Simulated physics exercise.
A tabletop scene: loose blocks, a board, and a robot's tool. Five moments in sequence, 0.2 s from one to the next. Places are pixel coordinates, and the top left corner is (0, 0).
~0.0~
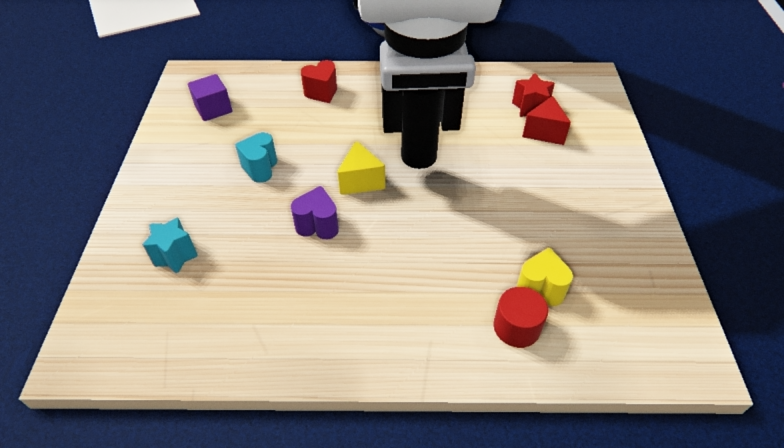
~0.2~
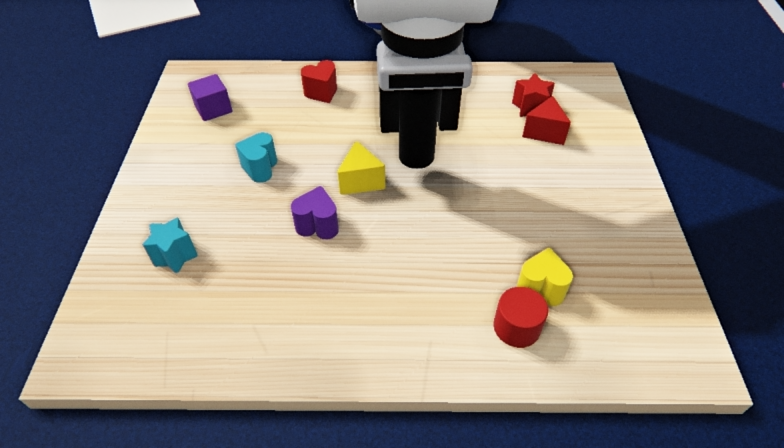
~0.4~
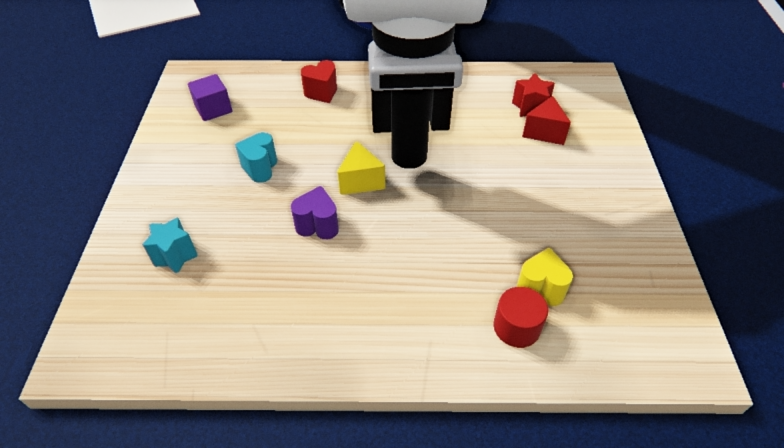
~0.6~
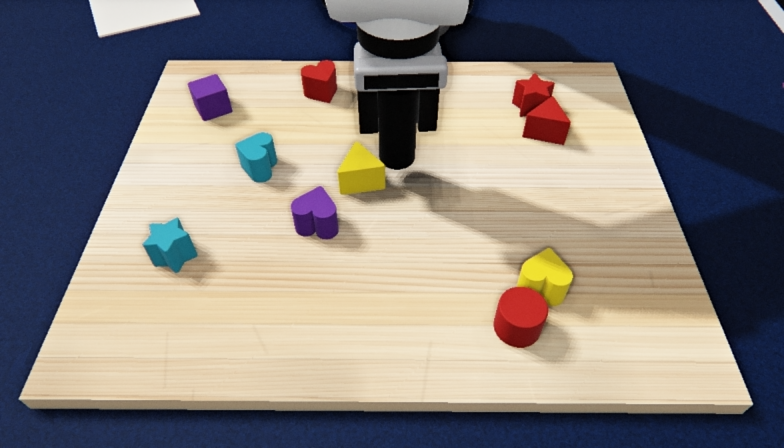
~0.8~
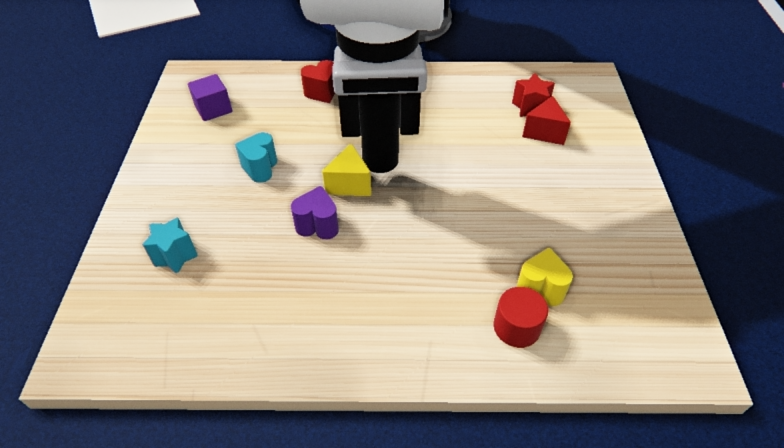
Robot tool sliding slowly left across a wooden board of colourful blocks, then nudging the yellow triangle slightly left.
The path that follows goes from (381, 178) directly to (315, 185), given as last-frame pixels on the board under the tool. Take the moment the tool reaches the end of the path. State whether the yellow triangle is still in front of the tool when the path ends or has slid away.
Still leading.
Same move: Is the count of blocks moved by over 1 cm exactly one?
Short answer: Yes.
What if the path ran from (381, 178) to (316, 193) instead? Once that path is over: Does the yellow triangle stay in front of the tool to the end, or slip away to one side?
It rides in front to the end.
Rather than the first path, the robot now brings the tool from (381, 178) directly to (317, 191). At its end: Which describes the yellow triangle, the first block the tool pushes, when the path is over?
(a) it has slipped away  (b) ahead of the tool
My answer is option b.
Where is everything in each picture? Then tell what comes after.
Tool tip (419, 157); block tops, purple heart-shaped block (315, 203); yellow triangle (360, 159), in the first frame.
Tool (417, 157); blocks unchanged, in the second frame.
Tool (409, 157); blocks unchanged, in the third frame.
Tool (397, 158); blocks unchanged, in the fourth frame.
Tool (381, 161); purple heart-shaped block (315, 203); yellow triangle (348, 162), in the fifth frame.
On the path given first. Halfway along, tool (347, 165); yellow triangle (313, 166).
At the end, tool (313, 168); purple heart-shaped block in place; yellow triangle (278, 169).
